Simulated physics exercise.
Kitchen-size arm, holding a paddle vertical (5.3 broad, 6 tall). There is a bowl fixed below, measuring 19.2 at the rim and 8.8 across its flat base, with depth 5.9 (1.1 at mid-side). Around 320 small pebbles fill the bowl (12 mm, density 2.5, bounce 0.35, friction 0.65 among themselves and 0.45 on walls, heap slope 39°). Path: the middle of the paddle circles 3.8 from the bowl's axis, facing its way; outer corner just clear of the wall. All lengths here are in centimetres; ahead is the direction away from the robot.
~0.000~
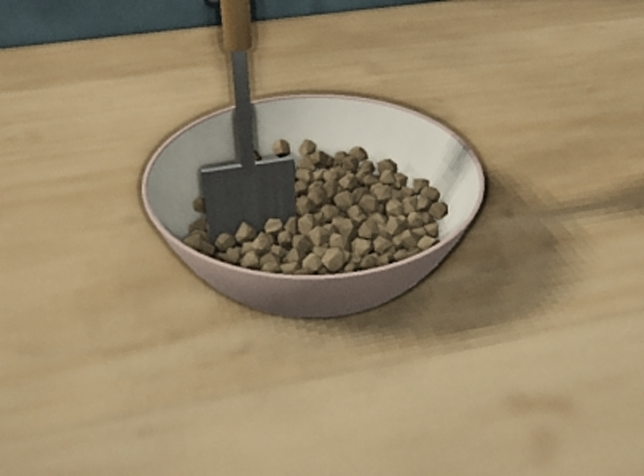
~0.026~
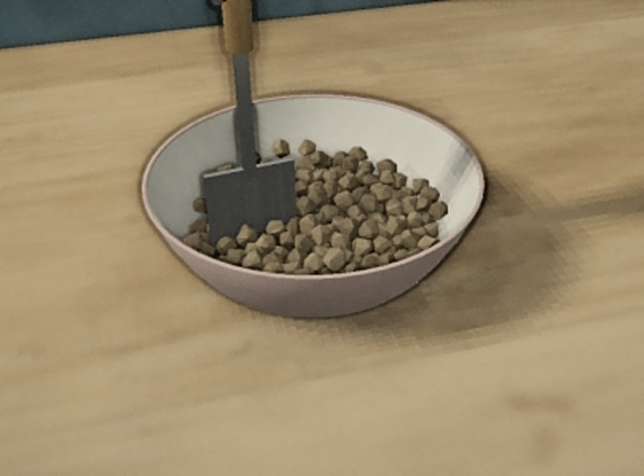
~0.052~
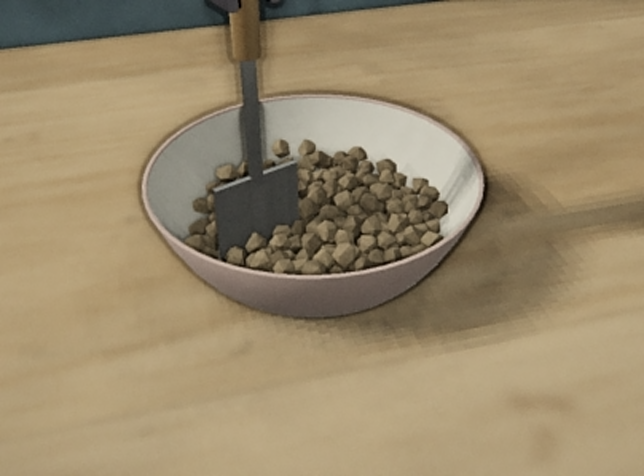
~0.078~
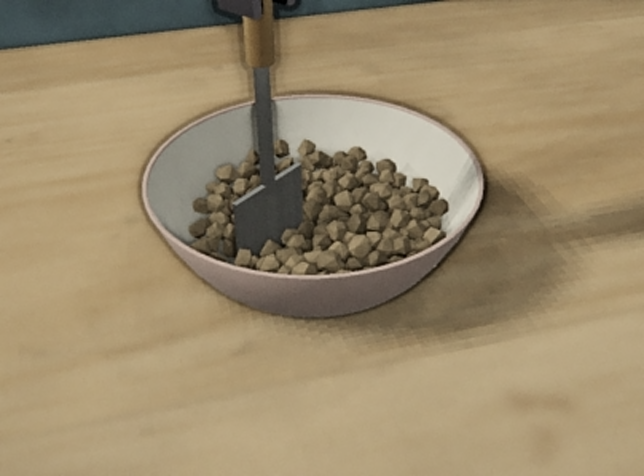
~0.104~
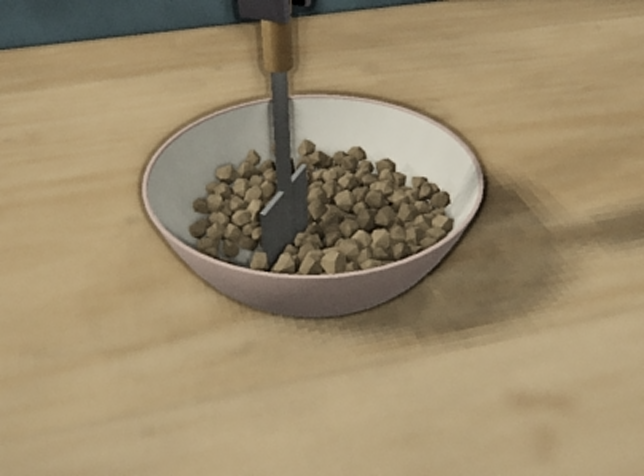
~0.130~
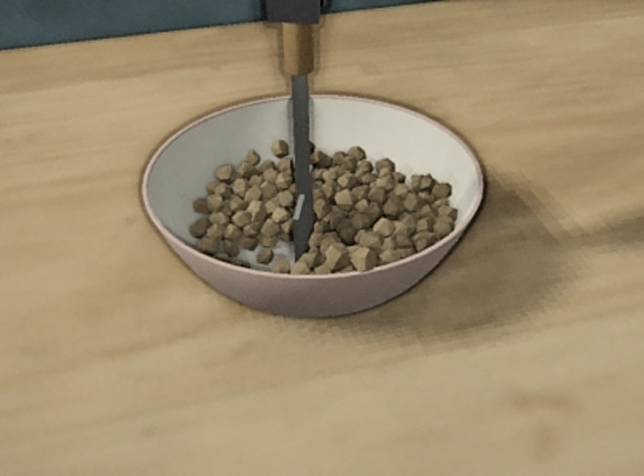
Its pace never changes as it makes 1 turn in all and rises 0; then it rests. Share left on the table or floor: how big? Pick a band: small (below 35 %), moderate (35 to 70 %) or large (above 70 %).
Small, below 35 %.
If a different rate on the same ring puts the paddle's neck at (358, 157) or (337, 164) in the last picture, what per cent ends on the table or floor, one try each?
Some 45 and 35 per cent respectively.
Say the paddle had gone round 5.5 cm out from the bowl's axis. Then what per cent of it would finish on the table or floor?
Around 20 in a hundred.
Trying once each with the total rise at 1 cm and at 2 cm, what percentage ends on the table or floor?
Roughly 15 and 15 per cent.
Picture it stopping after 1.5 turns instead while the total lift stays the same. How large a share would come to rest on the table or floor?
Roughly 30 per cent.
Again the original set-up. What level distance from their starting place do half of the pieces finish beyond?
9 cm.
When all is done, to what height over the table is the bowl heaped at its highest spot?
Height: Roughly 7.0 cm.
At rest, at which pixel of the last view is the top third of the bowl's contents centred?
About (247, 251).
After 0.31 s, 179° round, highest piece 8 above the table; 313 in the bowl, 5 on the table or floor, 7 in flight or on the tool.
After 0.50 s, 292° round, highest piece 9 above the table; 285 in the bowl, 30 on the table or floor, 10 in flight or on the tool.
After 0.79 s, 0° round, highest piece 7 above the table; 264 in the bowl, 60 on the table or floor, 1 in flight or on the tool.
After 1.49 s, 0° round, highest piece 7 above the table; 264 in the bowl, 61 on the table or floor.
At rest, 264 in the bowl, 61 on the table or floor. That is 19 % on the table or floor.
